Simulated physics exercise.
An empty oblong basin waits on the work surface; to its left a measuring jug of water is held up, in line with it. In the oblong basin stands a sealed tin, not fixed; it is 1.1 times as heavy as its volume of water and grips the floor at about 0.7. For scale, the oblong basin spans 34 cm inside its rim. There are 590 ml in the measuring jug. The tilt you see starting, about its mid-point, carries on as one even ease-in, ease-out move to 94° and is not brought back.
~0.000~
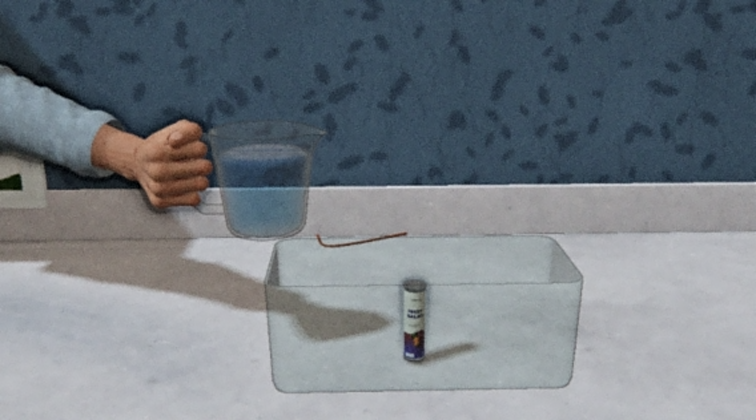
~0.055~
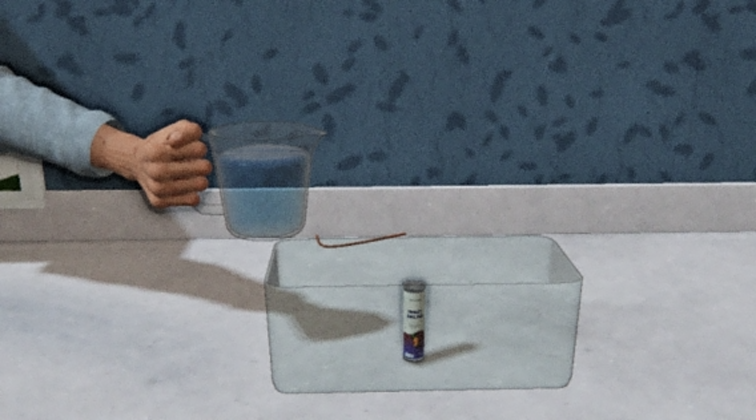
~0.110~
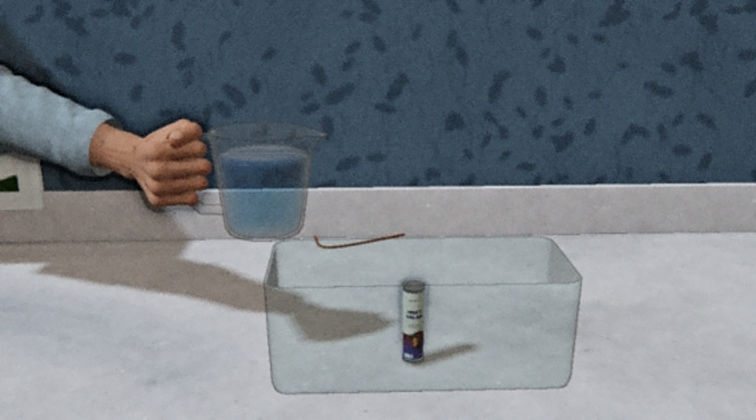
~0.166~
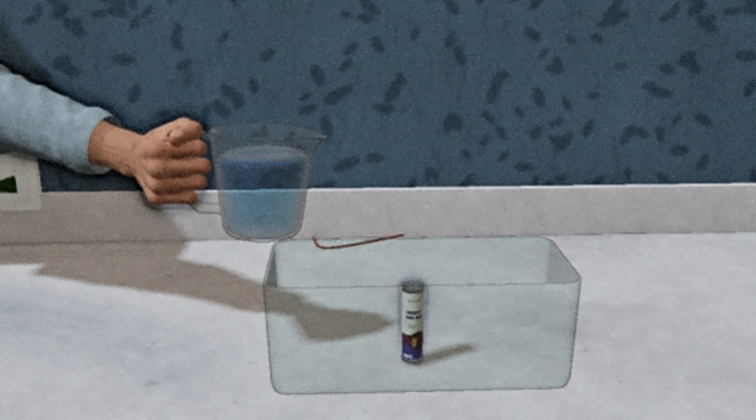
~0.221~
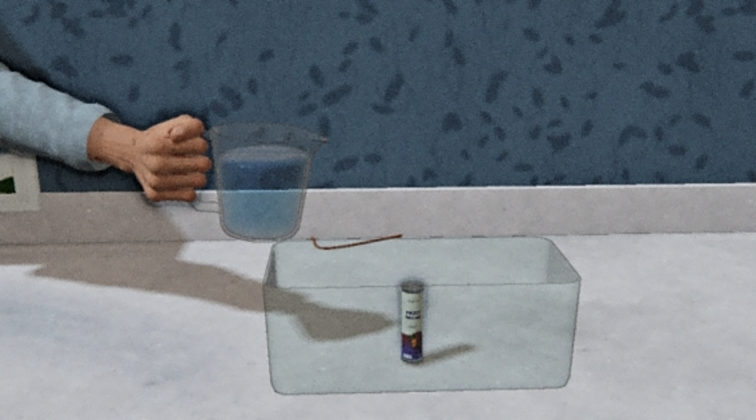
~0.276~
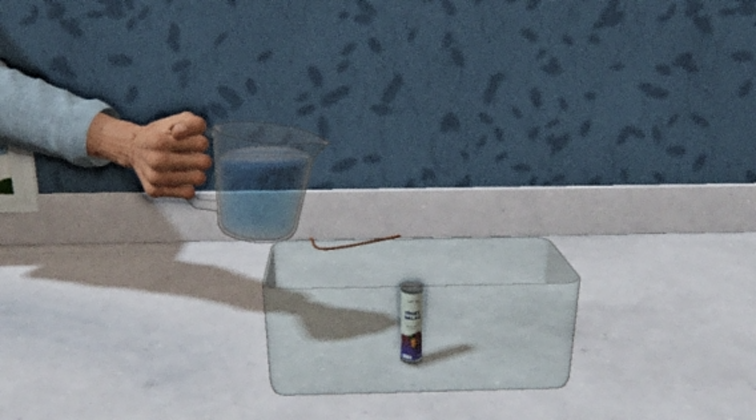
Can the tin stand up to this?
The tin keeps standing.
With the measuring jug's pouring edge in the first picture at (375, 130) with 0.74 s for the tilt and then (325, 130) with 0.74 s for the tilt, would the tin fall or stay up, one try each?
First it goes over; then it topples.
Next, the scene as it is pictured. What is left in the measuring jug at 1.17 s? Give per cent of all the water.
About 40 per cent.
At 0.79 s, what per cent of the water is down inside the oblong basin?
About 2 per cent.
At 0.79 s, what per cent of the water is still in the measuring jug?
About 90 per cent.
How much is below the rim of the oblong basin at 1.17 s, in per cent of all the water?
Some 46 per cent.
After 0.79 s the tilt is 51° and 90 per cent is still to pour; the tin stands where it began.
After 1.17 s the tilt is 83° and 40 per cent is still to pour; the tin stands 2 cm from where it began.
After 1.57 s the tilt is 94° and 5 per cent is still to pour; the tin stands 1 cm from where it began.
After 2.00 s the tilt is 94° and 0 per cent is still to pour; the tin stands 1 cm from where it began.
In the end the tin stands 1 cm from where it began.
